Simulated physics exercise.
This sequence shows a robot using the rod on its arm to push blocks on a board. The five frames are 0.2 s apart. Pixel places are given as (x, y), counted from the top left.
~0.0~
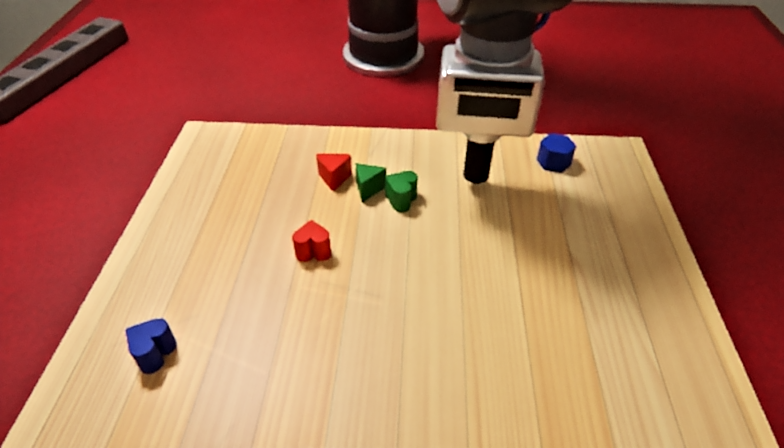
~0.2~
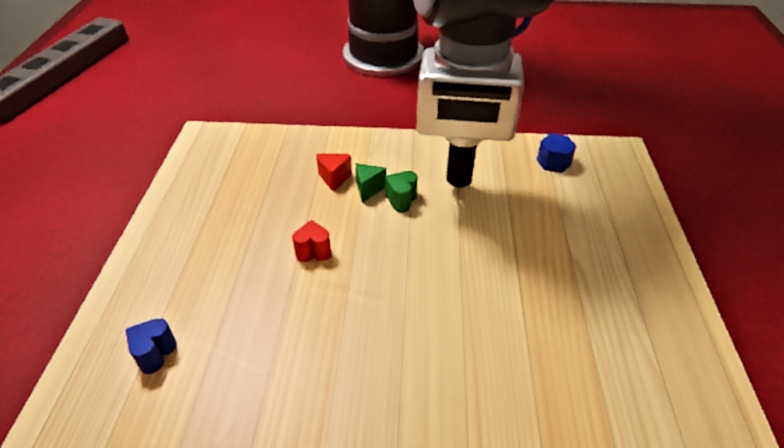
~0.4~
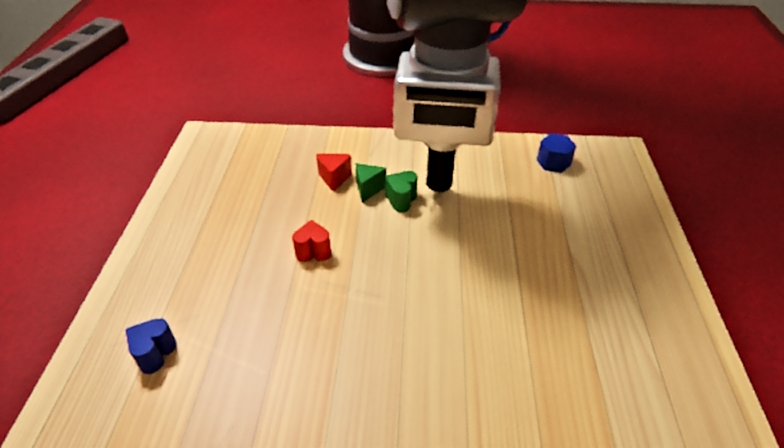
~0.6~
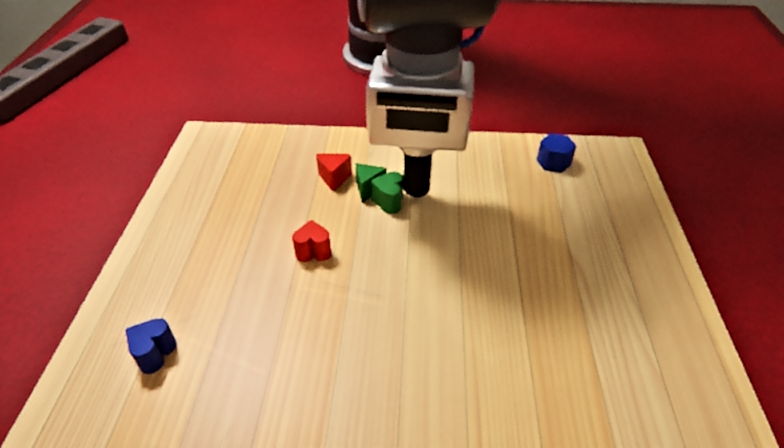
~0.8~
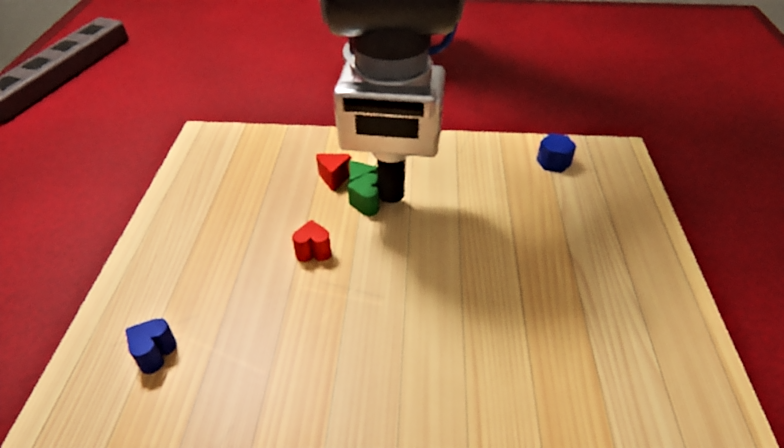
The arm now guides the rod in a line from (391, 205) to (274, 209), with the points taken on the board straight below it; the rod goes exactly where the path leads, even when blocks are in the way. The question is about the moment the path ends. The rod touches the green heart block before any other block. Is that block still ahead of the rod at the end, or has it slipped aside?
Expect to find it ahead of the rod.
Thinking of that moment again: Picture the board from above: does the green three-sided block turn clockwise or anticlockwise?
Clockwise rotation.
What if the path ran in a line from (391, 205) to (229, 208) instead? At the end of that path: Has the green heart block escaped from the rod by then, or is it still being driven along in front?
The rod still has it in front.
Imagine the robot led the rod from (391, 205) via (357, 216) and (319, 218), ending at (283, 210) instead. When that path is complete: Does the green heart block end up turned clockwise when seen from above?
My answer is yes.
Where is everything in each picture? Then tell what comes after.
The first frame shows lower end of the rod at (476, 176), tops of blocks, red three-sided block at (333, 160), green three-sided block at (368, 171), green heart block at (402, 180).
The second frame shows rod at (459, 179), blocks as before.
The third frame shows rod at (439, 184), blocks as before.
The fourth frame shows rod at (417, 189), green heart block at (389, 182).
The fifth frame shows rod at (391, 194), red three-sided block at (333, 160), green three-sided block at (360, 169), green heart block at (366, 184).
The first path, step by step. One third of the way, rod at (352, 196); green three-sided block at (354, 166), turned 30° clockwise; green heart block at (326, 186).
Two thirds of the way, rod at (312, 197); green three-sided block at (354, 166), turned 30° clockwise; green heart block at (285, 187).
At the end, rod at (272, 198); red three-sided block not moved; green three-sided block at (354, 166), turned 30° clockwise; green heart block at (245, 188).
